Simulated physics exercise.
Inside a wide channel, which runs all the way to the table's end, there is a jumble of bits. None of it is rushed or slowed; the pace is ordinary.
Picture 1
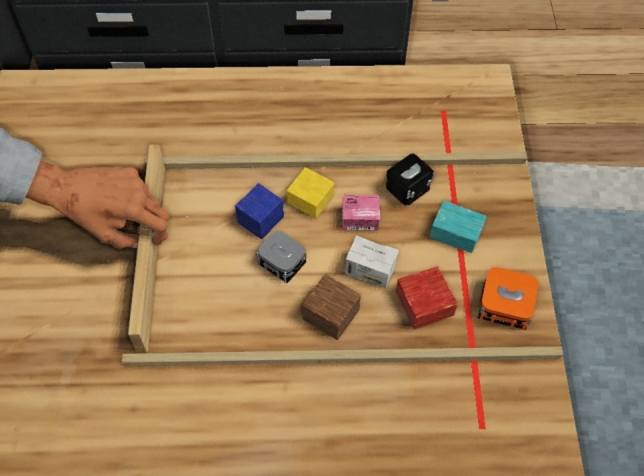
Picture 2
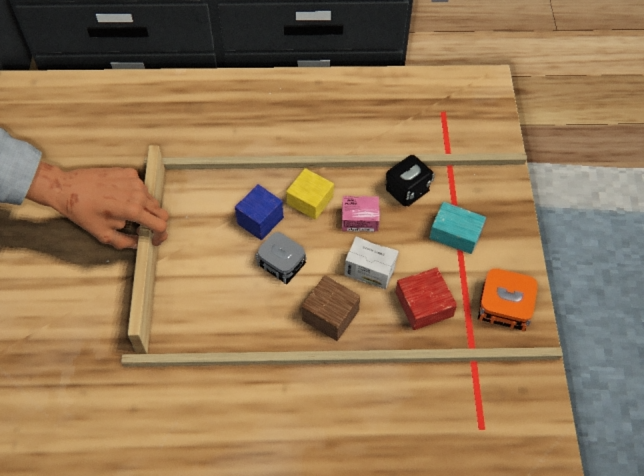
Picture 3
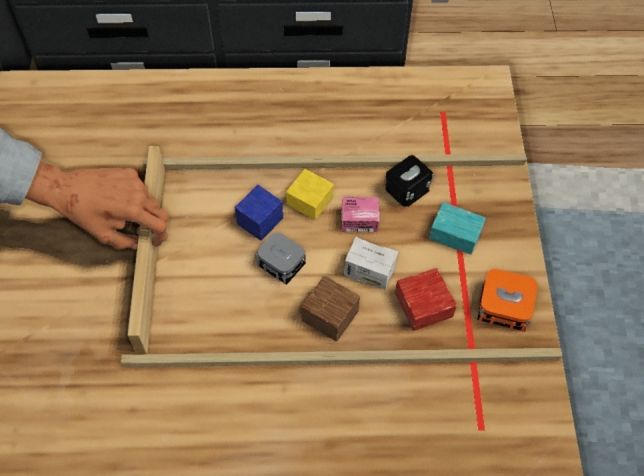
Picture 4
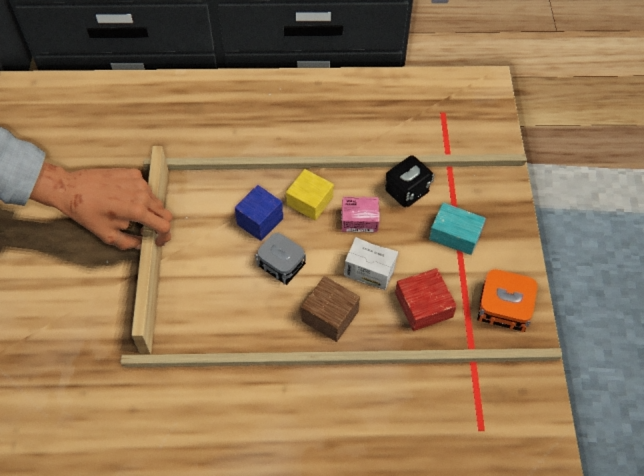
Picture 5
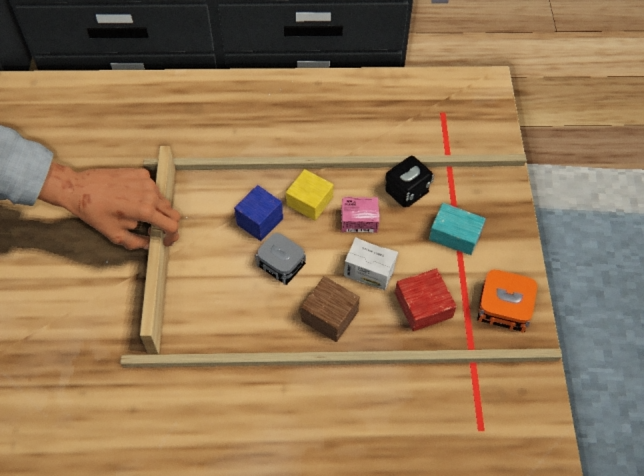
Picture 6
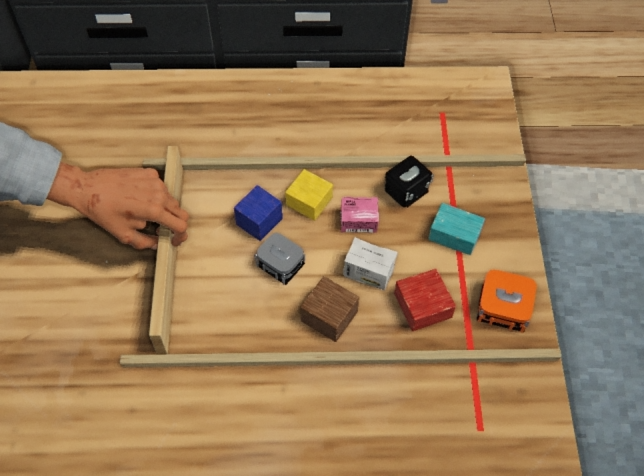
On a wooden table, a hand held a board upright behind a jumble of colourful blocks and small cases between two rails, then slid it slightly to the right without touching any of them.
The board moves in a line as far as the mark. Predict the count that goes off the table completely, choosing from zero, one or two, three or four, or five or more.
The count is one or two.
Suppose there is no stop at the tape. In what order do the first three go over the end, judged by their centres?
Orange case, turquoise block, red block.
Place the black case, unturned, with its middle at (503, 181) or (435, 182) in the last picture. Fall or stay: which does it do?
In the two tries the black case is not knocked off and is not knocked off, in that order.
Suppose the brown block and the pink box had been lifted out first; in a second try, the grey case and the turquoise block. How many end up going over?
The counts would be 0 and 1.
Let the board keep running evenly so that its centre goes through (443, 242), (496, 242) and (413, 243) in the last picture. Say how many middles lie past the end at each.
The numbers past the end are 1, 6 and 0.
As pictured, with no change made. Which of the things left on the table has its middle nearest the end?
That is the turquoise block.
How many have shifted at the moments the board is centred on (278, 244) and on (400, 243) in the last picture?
By the first moment it's 3, by the second it's 10.
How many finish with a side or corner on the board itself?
That number would be 4.
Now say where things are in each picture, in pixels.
The first frame shows orange case (508, 298); turquoise block (458, 227); red block (426, 298); board (149, 245); tape (461, 252).
The second frame shows turquoise block (457, 228); white box (371, 264).
The third frame shows red block (425, 299); board (148, 246).
The fourth frame shows orange case (507, 300); grey case (281, 258).
The fifth frame shows turquoise block (457, 229); black case (408, 182).
The sixth frame shows orange case (506, 301); turquoise block (456, 229); red block (425, 299); board (168, 246); tape (459, 254).
Early on, none off yet; orange case at rest near (506, 301); turquoise block at rest near (456, 229); red block at rest near (425, 299).
A while later, none off yet; orange case at rest near (506, 301); turquoise block at rest near (456, 229); red block at rest near (433, 303).
Further along, none off yet; orange case travelled a little near (534, 296); turquoise block travelled about its own width near (505, 236); red block travelled about its own width near (489, 306).
Finally, the number that fall off is one or two; lost, orange case.
